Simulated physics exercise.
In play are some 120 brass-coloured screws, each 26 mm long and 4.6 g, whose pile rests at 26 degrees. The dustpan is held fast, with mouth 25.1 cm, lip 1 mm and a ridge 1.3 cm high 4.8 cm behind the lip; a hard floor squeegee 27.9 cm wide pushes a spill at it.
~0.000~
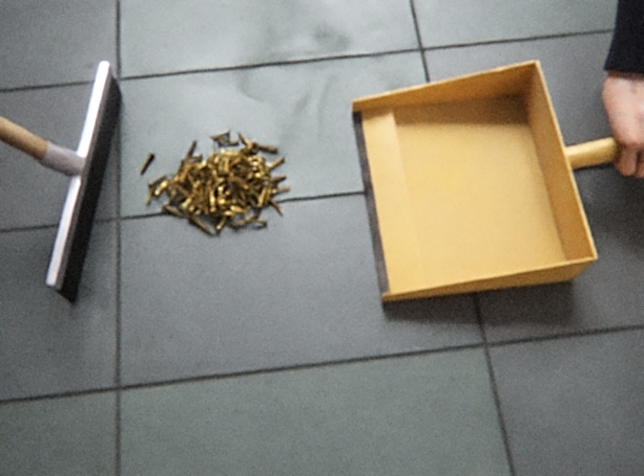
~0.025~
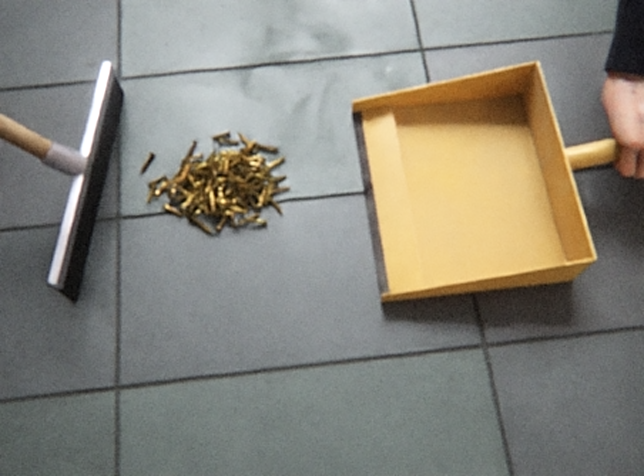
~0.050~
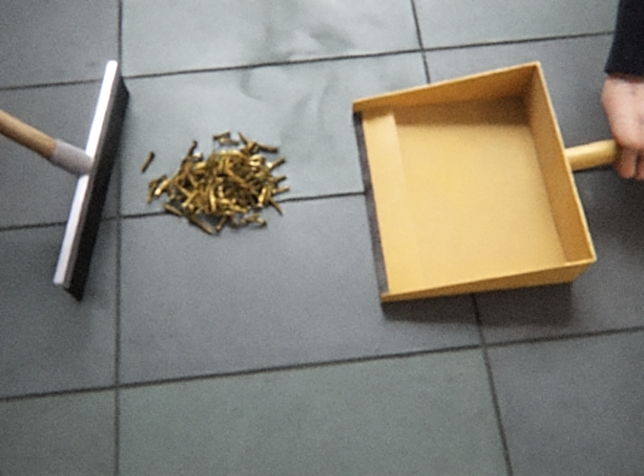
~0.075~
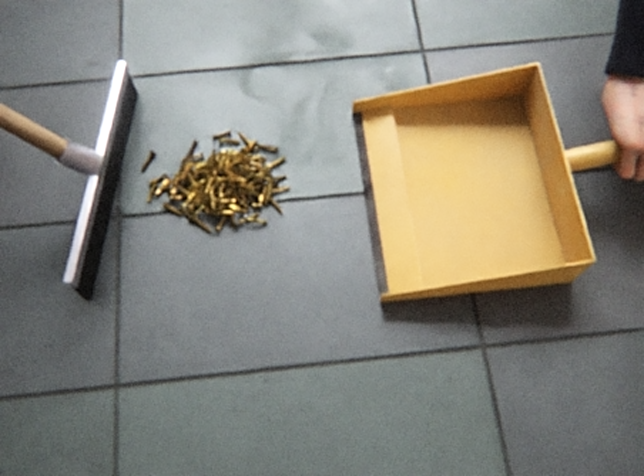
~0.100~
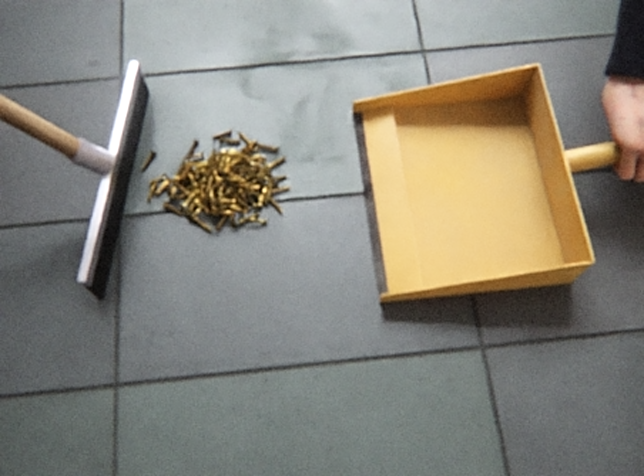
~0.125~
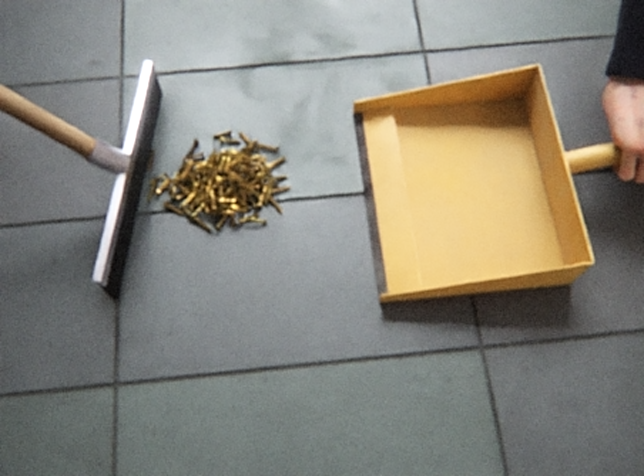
A squeegee on a wooden handle slid a short way right across grey tiles, up to the edge of a pile of brass-coloured screws, while a hand held a yellow dustpan still.
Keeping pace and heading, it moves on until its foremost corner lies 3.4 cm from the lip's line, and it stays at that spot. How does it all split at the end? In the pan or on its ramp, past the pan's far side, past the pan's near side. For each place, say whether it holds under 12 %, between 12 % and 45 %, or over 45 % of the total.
Pan: Between 12 % and 45 %, far side: Under 12 %, near side: Under 12 %.
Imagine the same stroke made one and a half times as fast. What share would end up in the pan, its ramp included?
Share: Close to 50 %.
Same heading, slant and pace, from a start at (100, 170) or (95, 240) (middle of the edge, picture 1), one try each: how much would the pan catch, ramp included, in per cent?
20 and 30 per cent, roughly.
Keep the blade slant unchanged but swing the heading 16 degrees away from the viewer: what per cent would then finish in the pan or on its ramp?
That would give about 20 percent.
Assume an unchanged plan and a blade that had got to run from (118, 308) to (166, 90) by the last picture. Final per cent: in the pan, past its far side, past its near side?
Pan 55, far 0, near 0.
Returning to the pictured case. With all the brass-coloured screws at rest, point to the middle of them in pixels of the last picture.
At about (355, 185).
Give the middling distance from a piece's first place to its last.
Median: Approx. 16 cm.
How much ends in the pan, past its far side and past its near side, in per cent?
Pan: 25%. Far side: 0%. Near side: 0%.
After 0.29 s, middle of the blade 16 cm from the lip; 0 % over the lip, far side 0 %, near side 0 %.
After 0.41 s, middle of the blade 9 cm from the lip; 0 % over the lip, far side 0 %, near side 0 %.
After 0.65 s, middle of the blade 6 cm from the lip; 30 % over the lip, far side 0 %, near side 0 %.
In the end, at 1.5 s, pan 25 %, far side 0 %, near side 0 %, in front of the lip or behind the blade 70 %.
